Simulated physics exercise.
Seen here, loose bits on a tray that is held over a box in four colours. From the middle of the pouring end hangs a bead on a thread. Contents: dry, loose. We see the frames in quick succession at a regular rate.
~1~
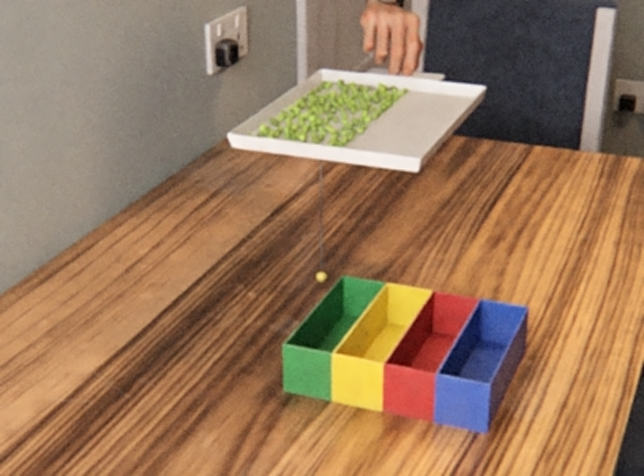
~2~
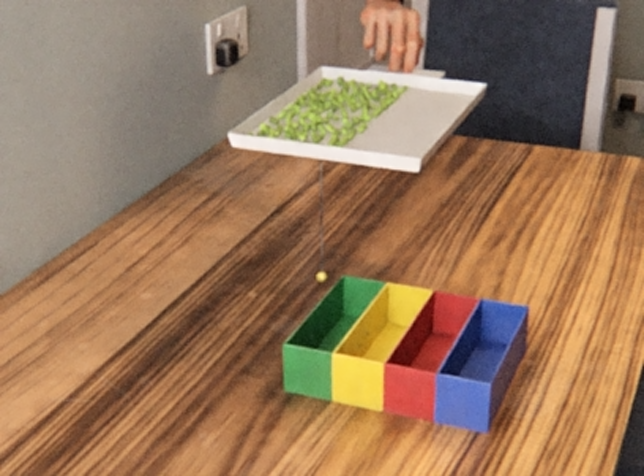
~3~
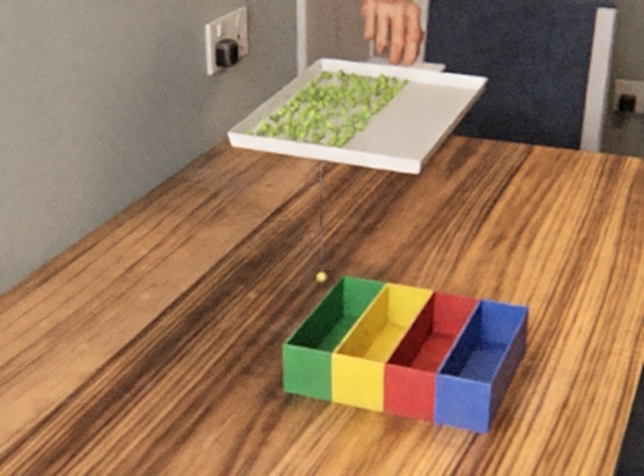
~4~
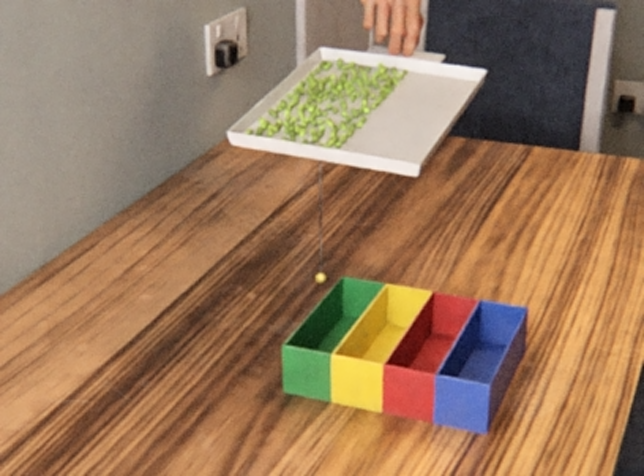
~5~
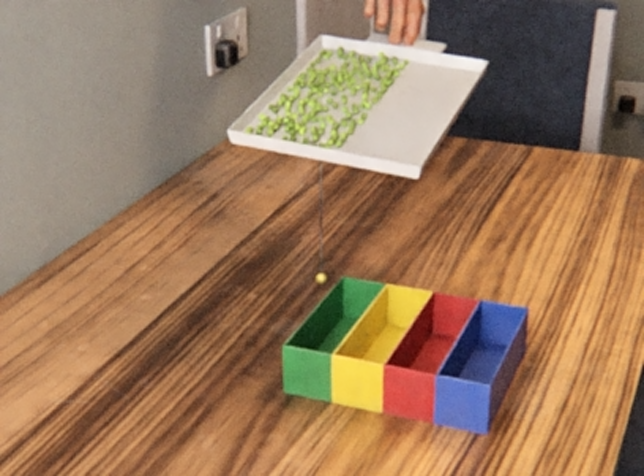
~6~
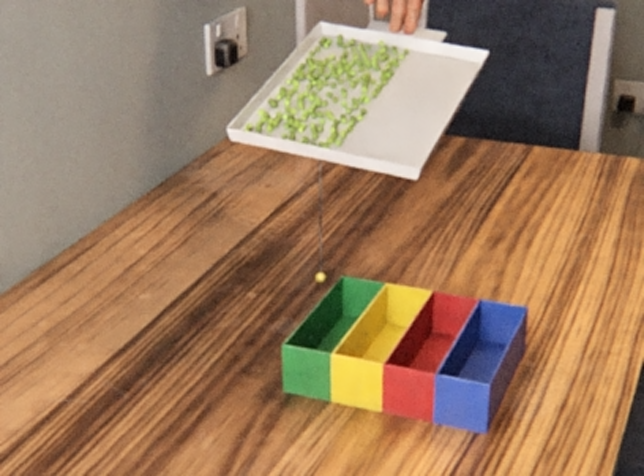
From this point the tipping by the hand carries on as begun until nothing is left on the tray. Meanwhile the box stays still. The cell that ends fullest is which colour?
It is the yellow cell.
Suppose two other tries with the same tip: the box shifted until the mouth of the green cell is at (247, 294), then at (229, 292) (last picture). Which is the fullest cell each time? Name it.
For the first position it is blue, and for the second it is that blue cell.
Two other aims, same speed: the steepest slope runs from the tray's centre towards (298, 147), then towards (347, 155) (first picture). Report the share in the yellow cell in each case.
Near 0 % and, after that, 30 %.
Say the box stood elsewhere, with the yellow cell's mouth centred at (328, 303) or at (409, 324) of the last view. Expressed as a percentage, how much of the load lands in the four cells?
Close to 90 per cent, followed by close to 80 per cent.
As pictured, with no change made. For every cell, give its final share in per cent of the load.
The green cell ends with 20 per cent, the yellow cell with 60 per cent, the red cell with 10 per cent and the blue cell with 0 per cent.
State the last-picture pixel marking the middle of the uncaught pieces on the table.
Once everything settles, the pieces are centred near (266, 359).
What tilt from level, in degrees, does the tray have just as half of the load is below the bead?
It's turned some 105 degrees by then.
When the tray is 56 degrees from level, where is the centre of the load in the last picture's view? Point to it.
Near (356, 155).
Soon, tray tipped steeply; most on the tray; a stray few in the yellow cell; a stray few in the red cell; a stray few in the blue cell; a small part falling or outside the box.
A while on, tray tipped right over; most on the tray; a small part in the yellow cell; a stray few in the red cell; a stray few in the blue cell; a stray few in the green cell; a small part falling or outside the box.
Towards the end, tray tipped past a quarter turn; about half in the yellow cell; about a quarter in the green cell; a small part in the red cell; a small part in the blue cell; a small part falling or outside the box.
Finally, tray tipped past a quarter turn; about half in the yellow cell; about a quarter in the green cell; a small part in the red cell; a small part in the blue cell; a small part outside the box.
